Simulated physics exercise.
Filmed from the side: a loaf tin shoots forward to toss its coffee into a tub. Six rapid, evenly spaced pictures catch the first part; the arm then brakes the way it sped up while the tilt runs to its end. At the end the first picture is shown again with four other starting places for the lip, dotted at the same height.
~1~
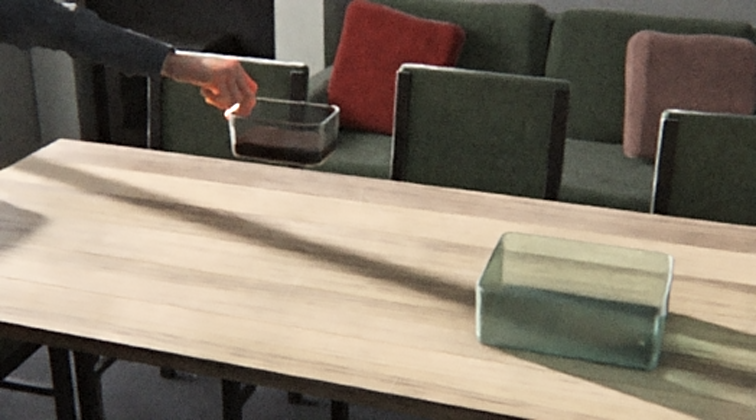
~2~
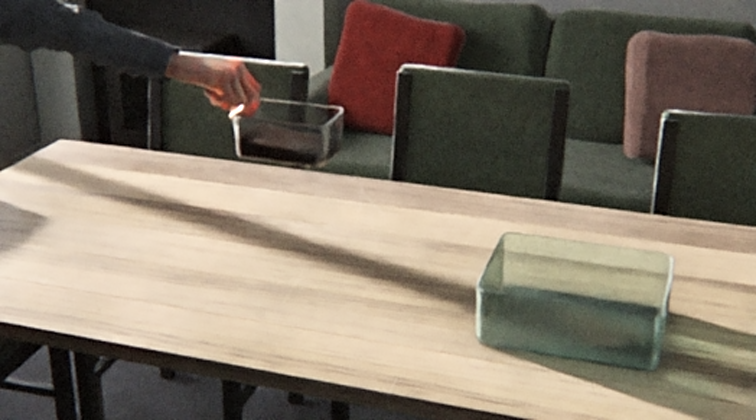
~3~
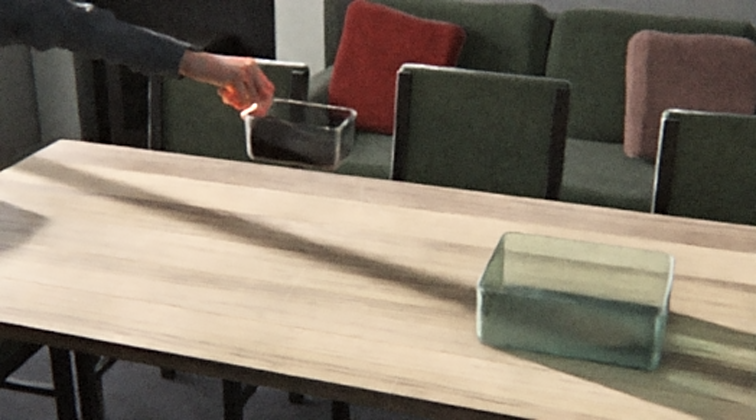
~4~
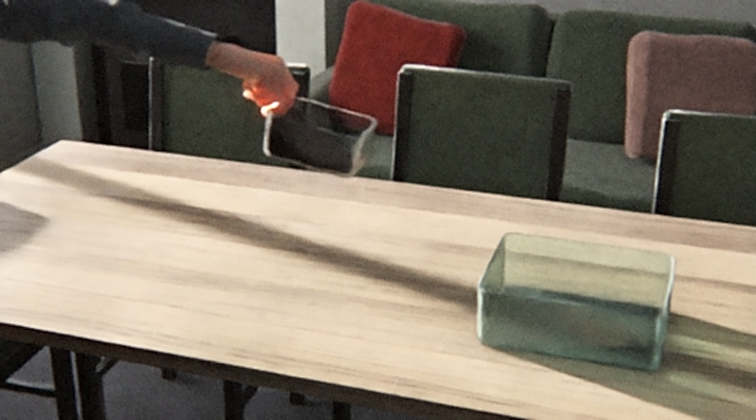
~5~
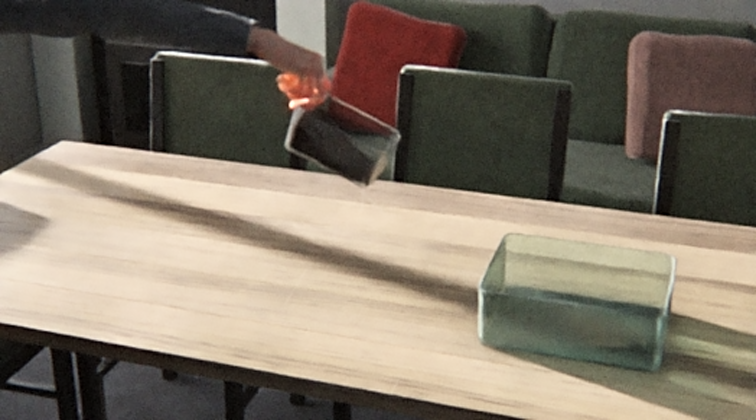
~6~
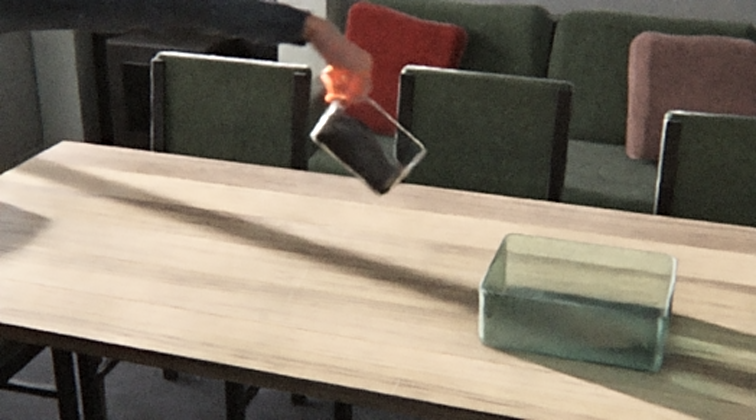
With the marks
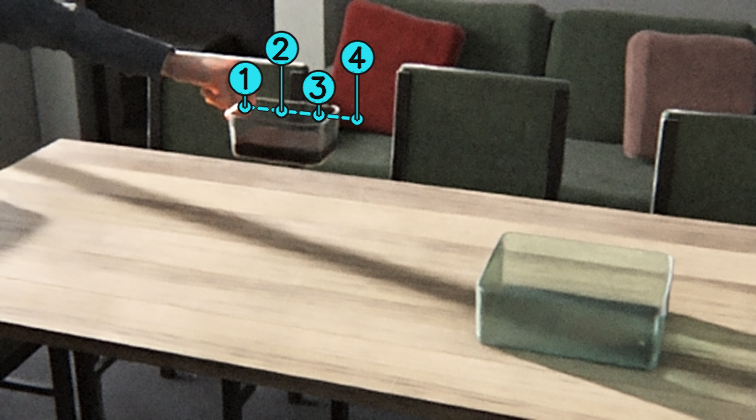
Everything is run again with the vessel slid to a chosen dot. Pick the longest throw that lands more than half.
Use place 2.
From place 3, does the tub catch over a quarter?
Yes, clearly.
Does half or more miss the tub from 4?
No.
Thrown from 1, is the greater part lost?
Yes, that goes wrong.
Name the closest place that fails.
Here it is place 1.
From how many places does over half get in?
Three of the four.
On the marked copy, 1 at (245, 106); 2 at (281, 110); 3 at (318, 115); 4 at (357, 119).
With 1, about 27 % lands in the tub, 66 % falls short and 7 % goes beside or beyond.
With 2, about 69 % lands in the tub, 22 % falls short and 9 % goes beside or beyond.
With 3, about 74 % lands in the tub, 16 % falls short and 10 % goes beside or beyond.
With 4, about 94 % lands in the tub, 3 % falls short and 3 % goes beside or beyond.
